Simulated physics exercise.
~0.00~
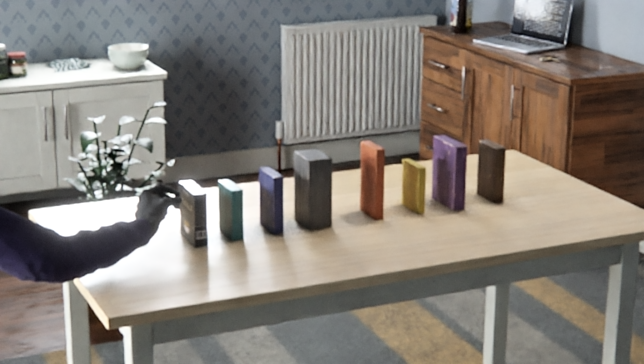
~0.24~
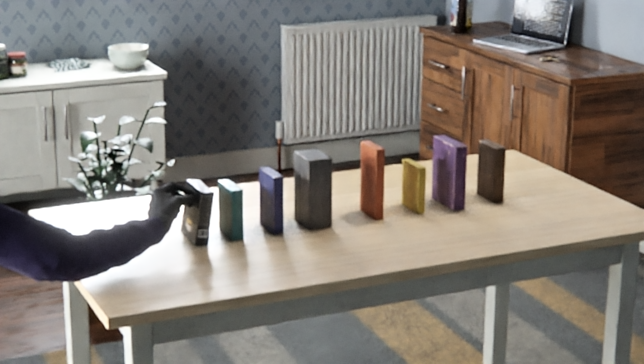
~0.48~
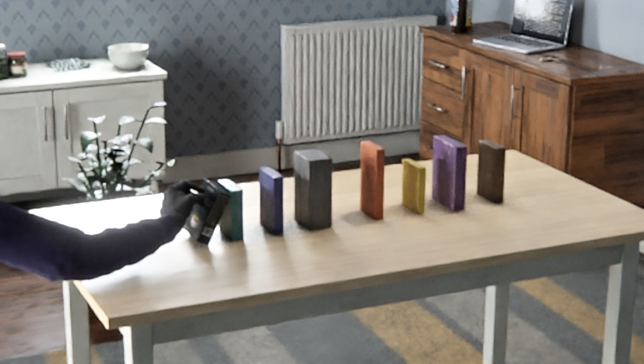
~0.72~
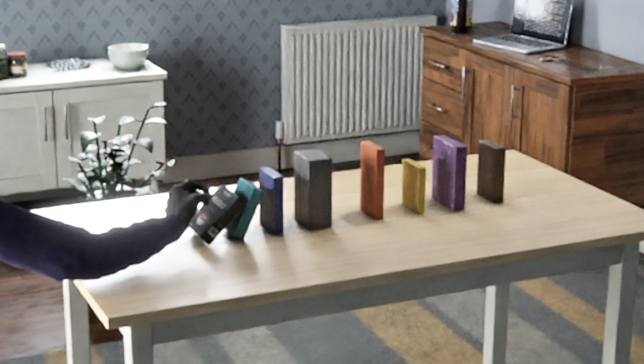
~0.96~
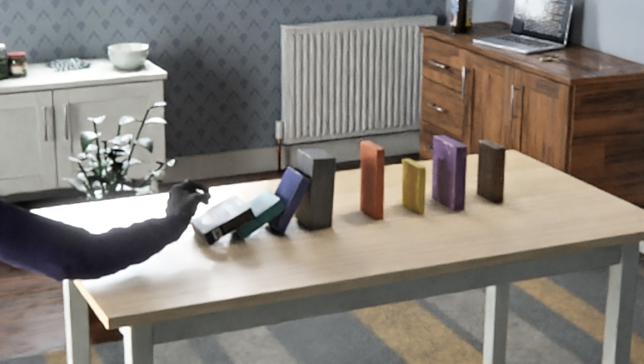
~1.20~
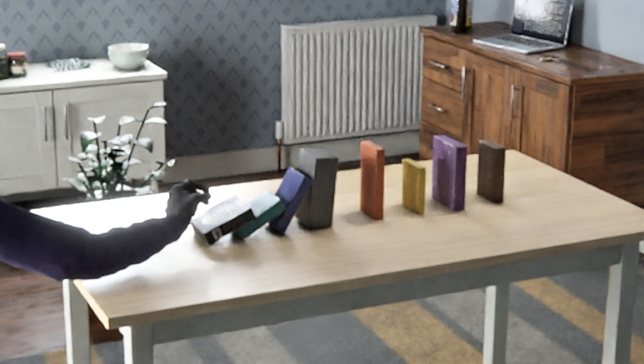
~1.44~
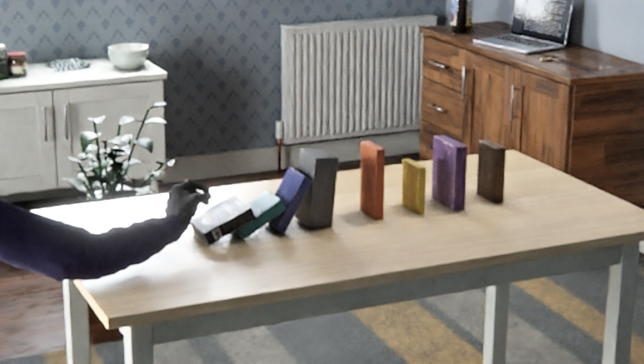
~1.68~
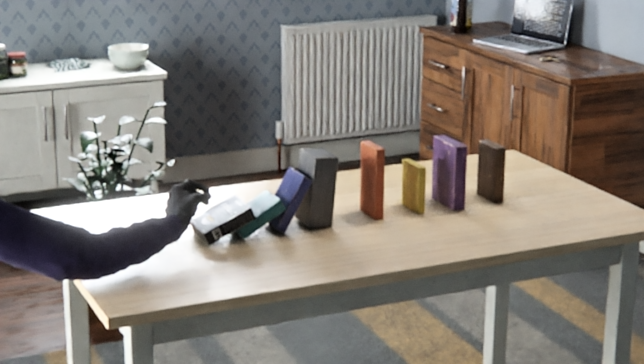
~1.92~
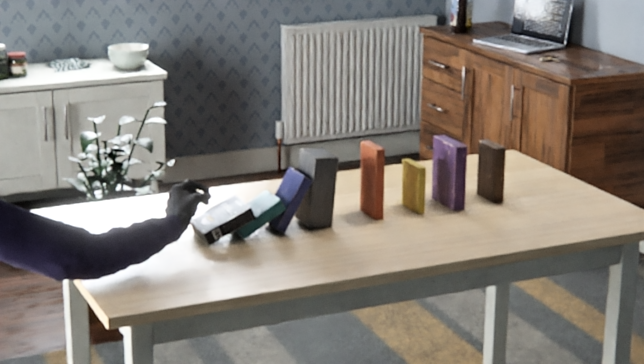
At first, eight coloured blocks stand in a spaced row on a wooden table, and a dark-sleeved arm reaches in from the left towards the black one. The hand tips the black block to the right until it leans into the turquoise one. Both tilt over together, and the turquoise block knocks the blue one against the larger grey block. The toppling stops there, with the hand held still nearby. The black and turquoise blocks lie slumped over, the blue leans on the slightly tilted grey, and the orange, yellow, purple and brown blocks remain standing.
